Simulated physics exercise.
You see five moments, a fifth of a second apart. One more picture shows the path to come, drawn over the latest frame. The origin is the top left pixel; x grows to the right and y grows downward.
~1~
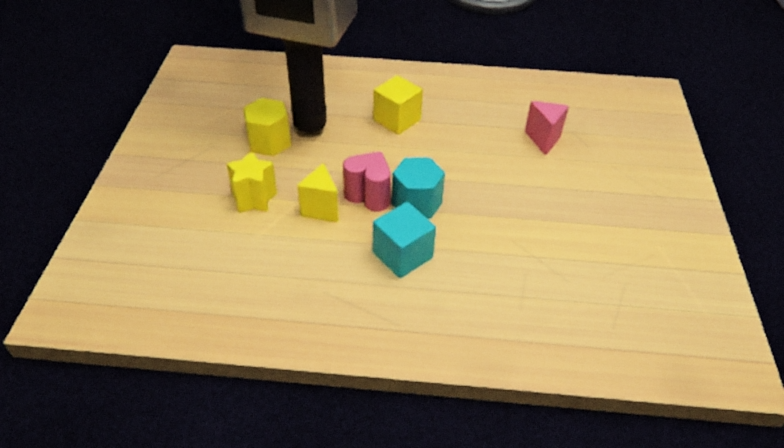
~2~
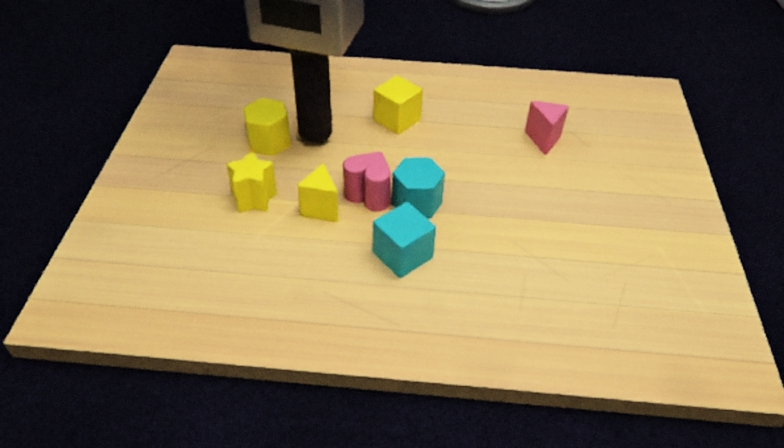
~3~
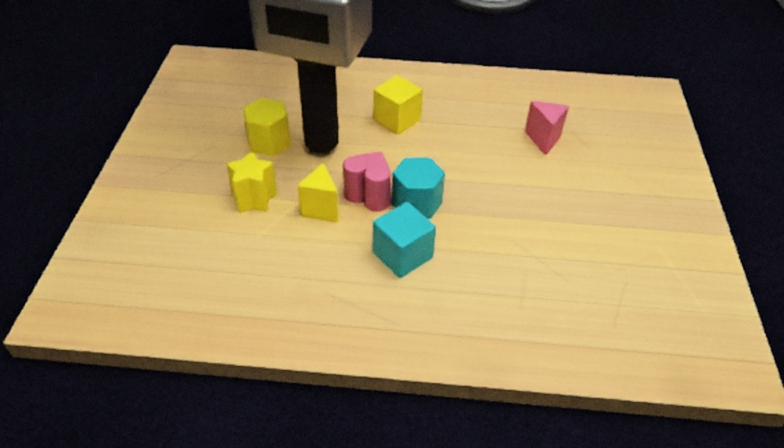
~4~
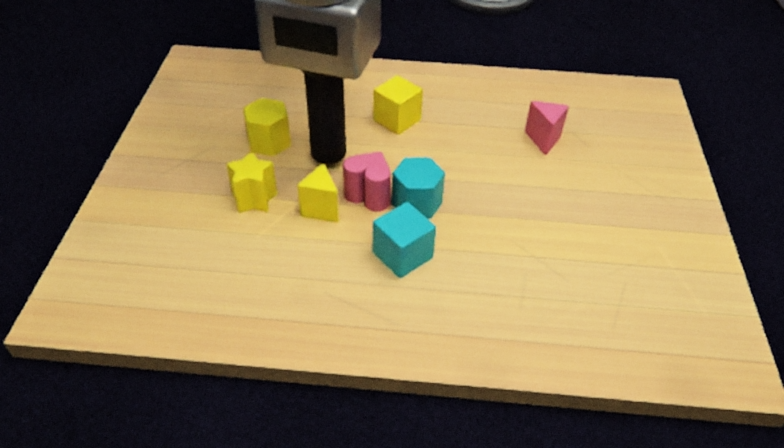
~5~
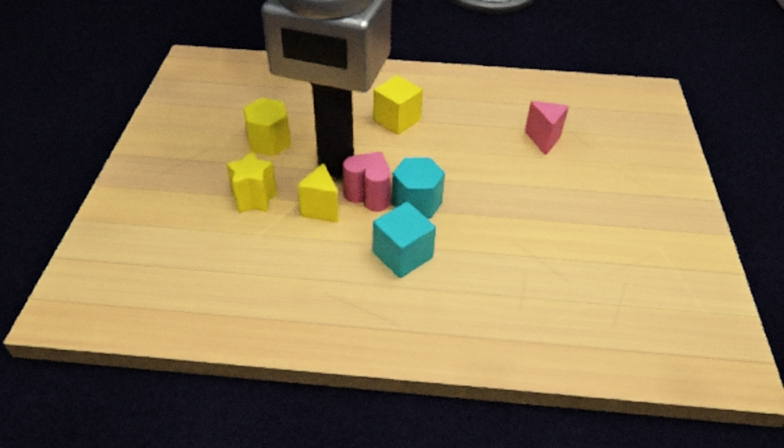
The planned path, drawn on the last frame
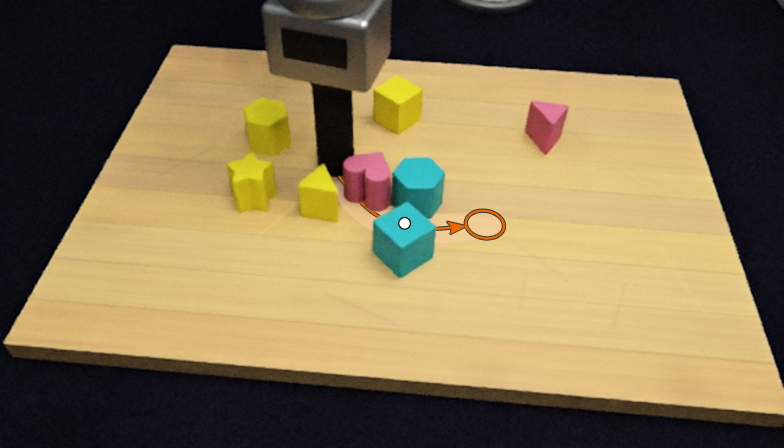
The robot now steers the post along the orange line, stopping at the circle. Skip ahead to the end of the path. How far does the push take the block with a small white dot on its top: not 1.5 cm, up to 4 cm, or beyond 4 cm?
The answer will be the middling band, 1.5 to 4 cm.
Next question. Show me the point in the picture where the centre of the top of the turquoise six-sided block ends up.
Near (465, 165).
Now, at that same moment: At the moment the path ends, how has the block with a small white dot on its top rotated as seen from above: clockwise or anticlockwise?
Looking down on the board, it turns clockwise.
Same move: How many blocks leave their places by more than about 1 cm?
Three or more blocks.
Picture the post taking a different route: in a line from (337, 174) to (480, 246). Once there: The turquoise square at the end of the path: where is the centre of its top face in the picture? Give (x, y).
Put as a pixel place, it's (418, 252).
The line goes from (337, 174) by way of (368, 209) and (423, 229) to (485, 224); the dot is on the turquoise square.
The first path, step by step. One third of the way, post (368, 201); pink heart (405, 192), turned 25° anticlockwise; turquoise square (409, 227), turned 20° clockwise; turquoise six-sided block (440, 175), turned 65° anticlockwise.
Two thirds of the way, post (424, 221); pink heart (462, 212), turned 45° anticlockwise; turquoise square (422, 240), turned 60° clockwise; turquoise six-sided block (451, 174), turned 90° anticlockwise.
At the end, post (486, 216); yellow three-sided block unmoved; pink heart (502, 222); turquoise square (422, 240), turned 60° clockwise; turquoise six-sided block (465, 165), turned 125° anticlockwise.
